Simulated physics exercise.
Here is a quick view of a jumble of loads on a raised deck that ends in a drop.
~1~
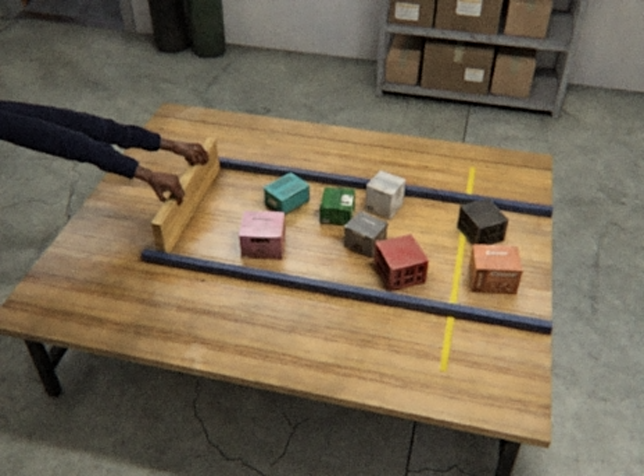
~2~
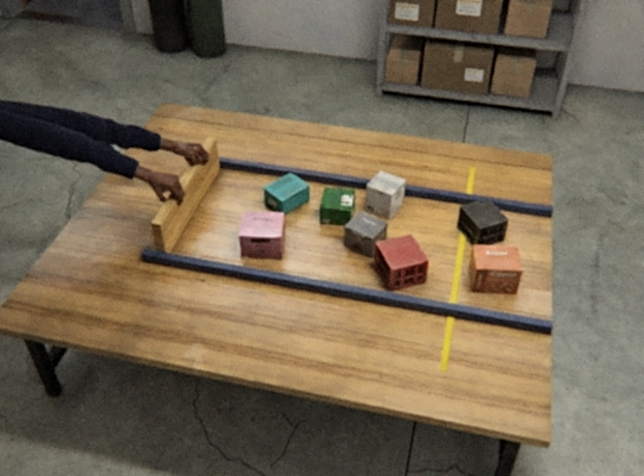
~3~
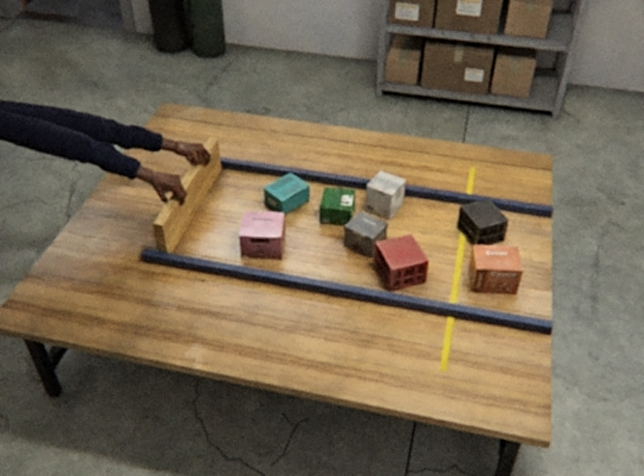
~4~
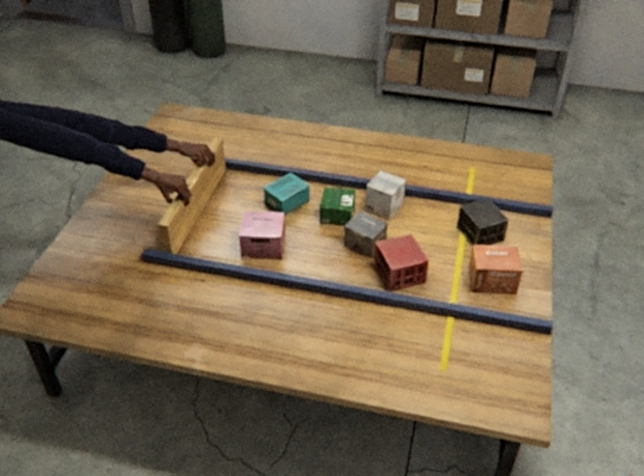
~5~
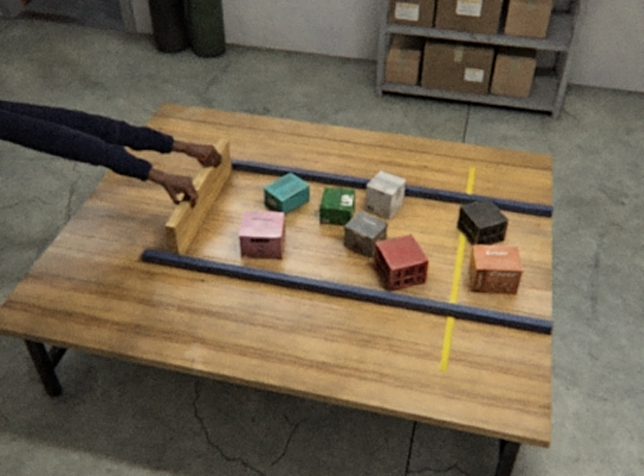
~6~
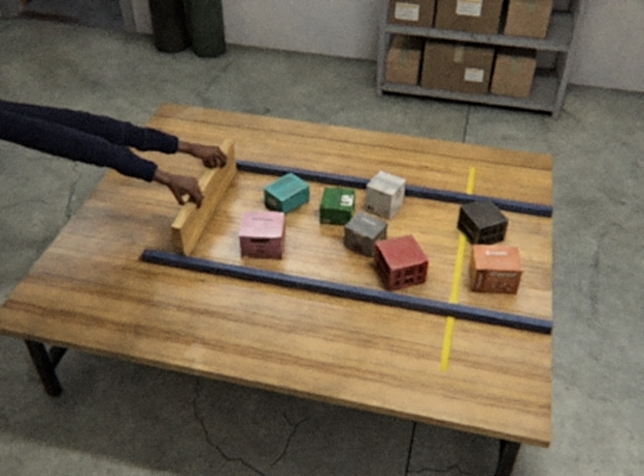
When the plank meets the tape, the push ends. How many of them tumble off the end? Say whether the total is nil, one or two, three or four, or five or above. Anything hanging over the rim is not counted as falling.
The total is one or two.
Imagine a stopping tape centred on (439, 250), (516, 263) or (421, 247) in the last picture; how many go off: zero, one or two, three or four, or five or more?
Taking the places in the order asked: Not one, then five or more, then not one.
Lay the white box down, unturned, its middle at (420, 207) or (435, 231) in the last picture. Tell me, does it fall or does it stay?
Taking the two places in order, it is safe and then is safe.
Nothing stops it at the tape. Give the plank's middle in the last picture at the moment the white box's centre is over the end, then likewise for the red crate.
The middle is at (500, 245) when it's the white box, and at (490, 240) when it's the red crate.
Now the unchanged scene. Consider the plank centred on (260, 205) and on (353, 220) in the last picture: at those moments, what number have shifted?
That makes 2 at the first spot and 6 at the second.
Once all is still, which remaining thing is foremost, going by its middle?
Black crate - nearest.
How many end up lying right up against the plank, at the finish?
Number in contact with it: 3.
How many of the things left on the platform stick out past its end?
Looks like 1 of them.
Soon after, none off yet; orange box at rest near (495, 269); black crate at rest near (482, 224); red crate at rest near (401, 262).
At rest, the number that fall off is one or two; fallen, orange box.
